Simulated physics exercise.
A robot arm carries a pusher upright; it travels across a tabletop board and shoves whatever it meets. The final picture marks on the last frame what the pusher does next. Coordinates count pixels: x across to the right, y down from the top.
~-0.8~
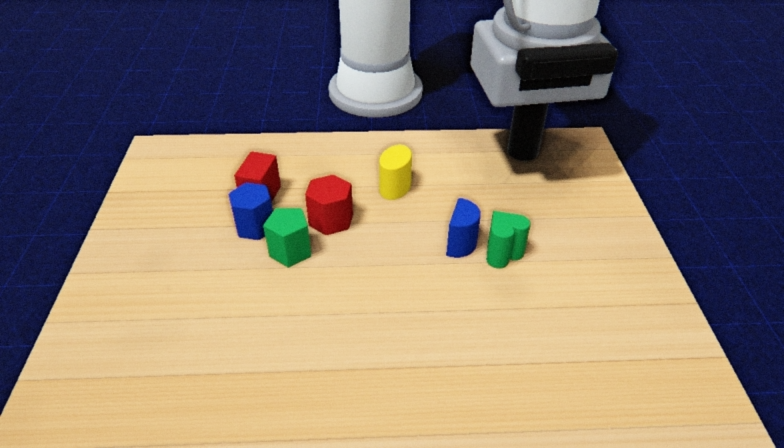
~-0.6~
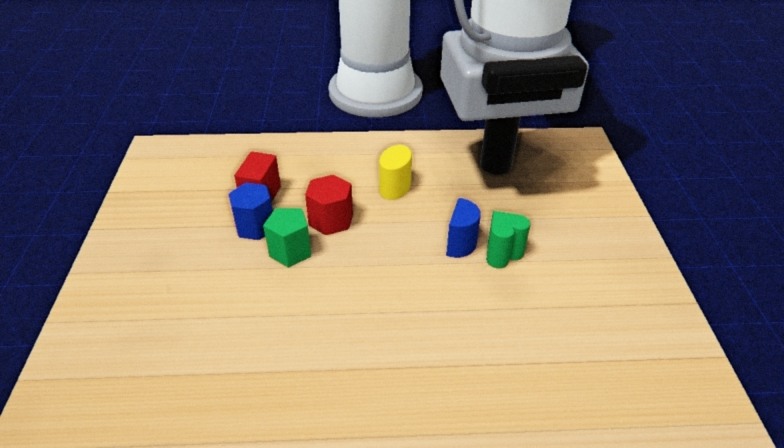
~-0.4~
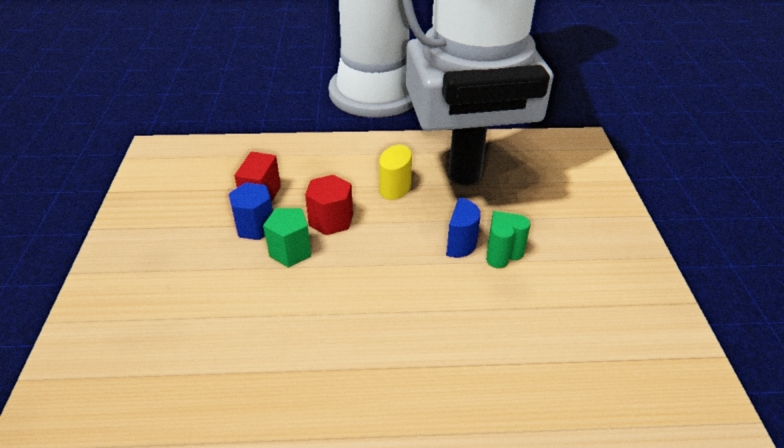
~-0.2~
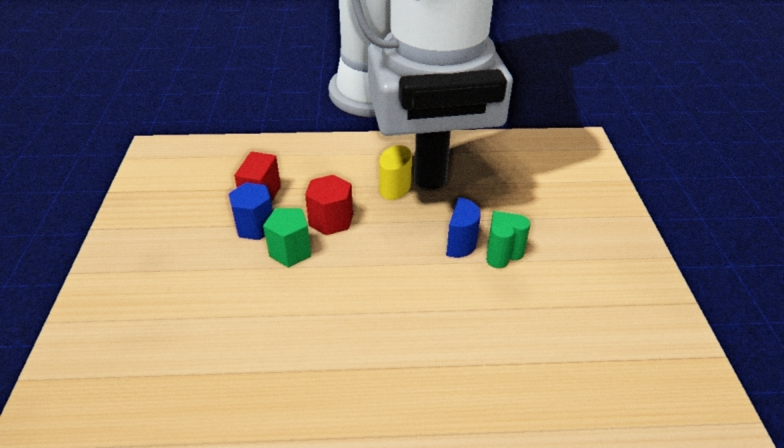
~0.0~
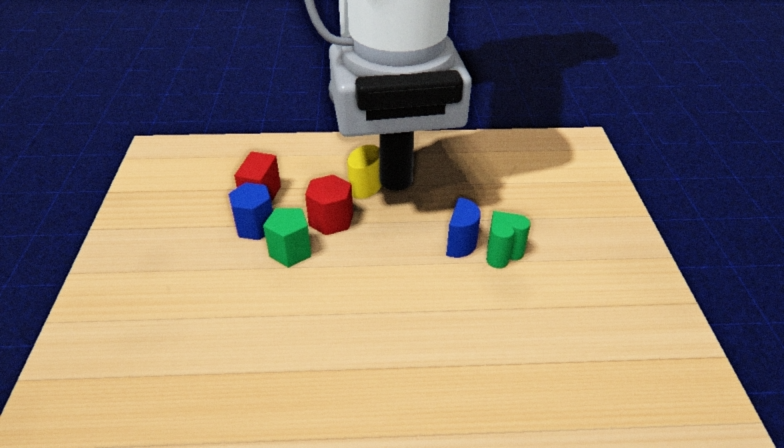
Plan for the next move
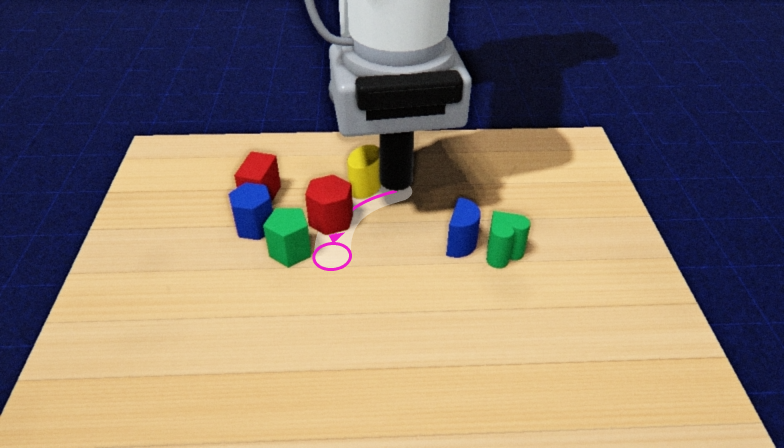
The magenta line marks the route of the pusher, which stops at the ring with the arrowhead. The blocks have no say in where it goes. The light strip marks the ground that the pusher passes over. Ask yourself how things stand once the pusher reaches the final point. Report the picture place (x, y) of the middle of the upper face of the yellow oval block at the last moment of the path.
At pixel (343, 156).
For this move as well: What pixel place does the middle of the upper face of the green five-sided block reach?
Top centre: (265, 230).
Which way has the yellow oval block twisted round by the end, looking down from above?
It goes clockwise.
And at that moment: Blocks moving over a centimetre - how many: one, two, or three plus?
At least three of them.
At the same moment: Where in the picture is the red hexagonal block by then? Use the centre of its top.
The answer is (290, 206).
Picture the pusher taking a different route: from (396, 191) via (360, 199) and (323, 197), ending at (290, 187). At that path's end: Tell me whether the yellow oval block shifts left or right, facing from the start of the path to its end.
Heads right.
Drawn move, from (396, 191) via (361, 204) and (338, 226), ending at (332, 256).
On the path given first. One third of the way, pusher (361, 193); yellow oval block (343, 156), turned 35° clockwise.
Two thirds of the way, pusher (337, 217); green five-sided block (269, 228), turned 40° anticlockwise; red hexagonal block (296, 203), turned 40° clockwise; yellow oval block (343, 156), turned 35° clockwise.
At the end, pusher (331, 246); blue hexagonal block still; green five-sided block (265, 230), turned 40° anticlockwise; red hexagonal block (290, 206), turned 50° clockwise; yellow oval block (343, 156), turned 35° clockwise.
